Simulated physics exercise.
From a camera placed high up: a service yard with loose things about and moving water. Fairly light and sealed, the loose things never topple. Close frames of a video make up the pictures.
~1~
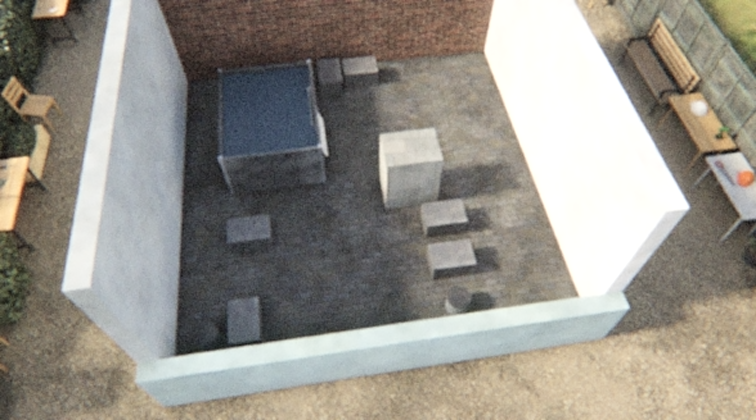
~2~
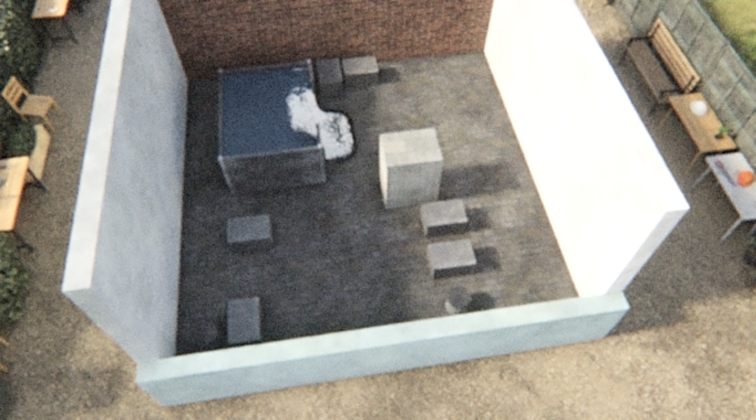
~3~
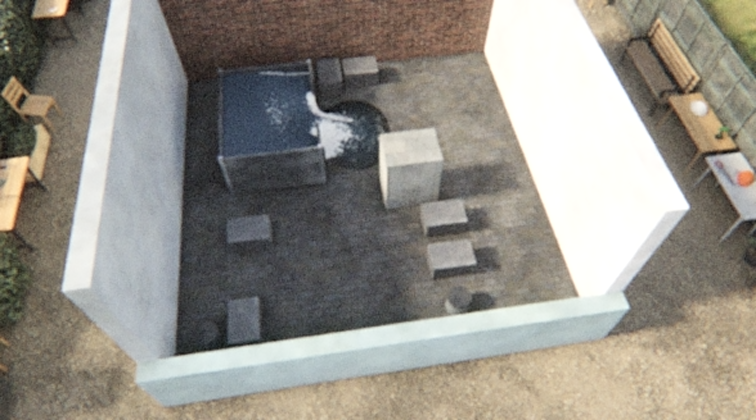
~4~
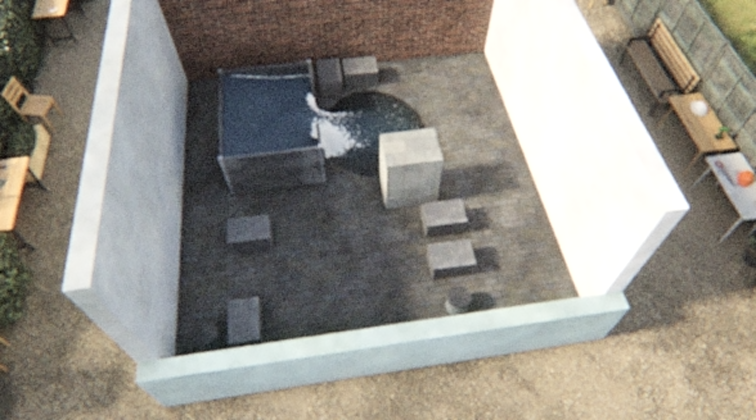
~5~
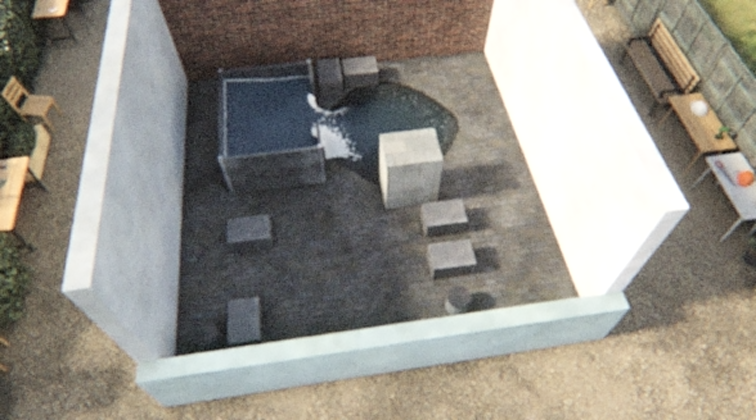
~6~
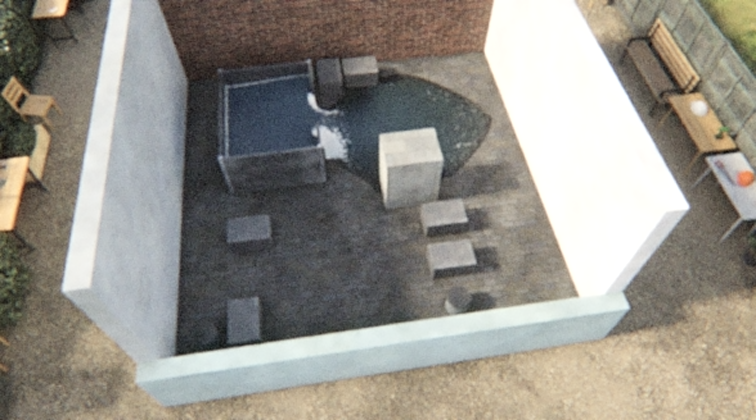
In a walled yard seen from above, a tank of dark water stands near a brick wall among scattered grey blocks. Water bursts over the tank's right side in a white splash, then spreads rightward across the paving in a widening dark pool behind a tall pale block, while the blocks stay put.
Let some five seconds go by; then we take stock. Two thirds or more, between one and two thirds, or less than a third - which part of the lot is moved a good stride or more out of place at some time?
So the part that moves far is short of the one-third mark.
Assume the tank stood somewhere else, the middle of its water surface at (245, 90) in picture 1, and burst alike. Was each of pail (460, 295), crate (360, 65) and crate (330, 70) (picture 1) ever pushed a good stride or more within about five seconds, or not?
In order: Went well off, went well off, went well off.
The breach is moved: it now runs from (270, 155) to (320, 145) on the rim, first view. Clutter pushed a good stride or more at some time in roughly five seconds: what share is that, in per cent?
Roughly 60 percent.
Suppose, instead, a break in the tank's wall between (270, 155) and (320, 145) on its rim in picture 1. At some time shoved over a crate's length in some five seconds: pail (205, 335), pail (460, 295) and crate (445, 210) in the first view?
Well, in order they come out as beyond that mark, beyond that mark and under that mark.
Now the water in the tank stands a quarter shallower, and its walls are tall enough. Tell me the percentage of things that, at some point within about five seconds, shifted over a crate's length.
Something like 10 % of the loose things.
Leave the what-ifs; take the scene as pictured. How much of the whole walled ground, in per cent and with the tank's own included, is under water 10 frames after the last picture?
Roughly 50 %.
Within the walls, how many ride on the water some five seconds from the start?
1.
A moment on, 0 of 8 are well off their spots; 0 afloat.
Next, 0 of 8 are well off their spots; 0 afloat.
Later, 0 of 8 are well off their spots; 0 afloat.
In the end, 1 of 8 are well off their spots, and 1 have been at some point; 1 afloat.
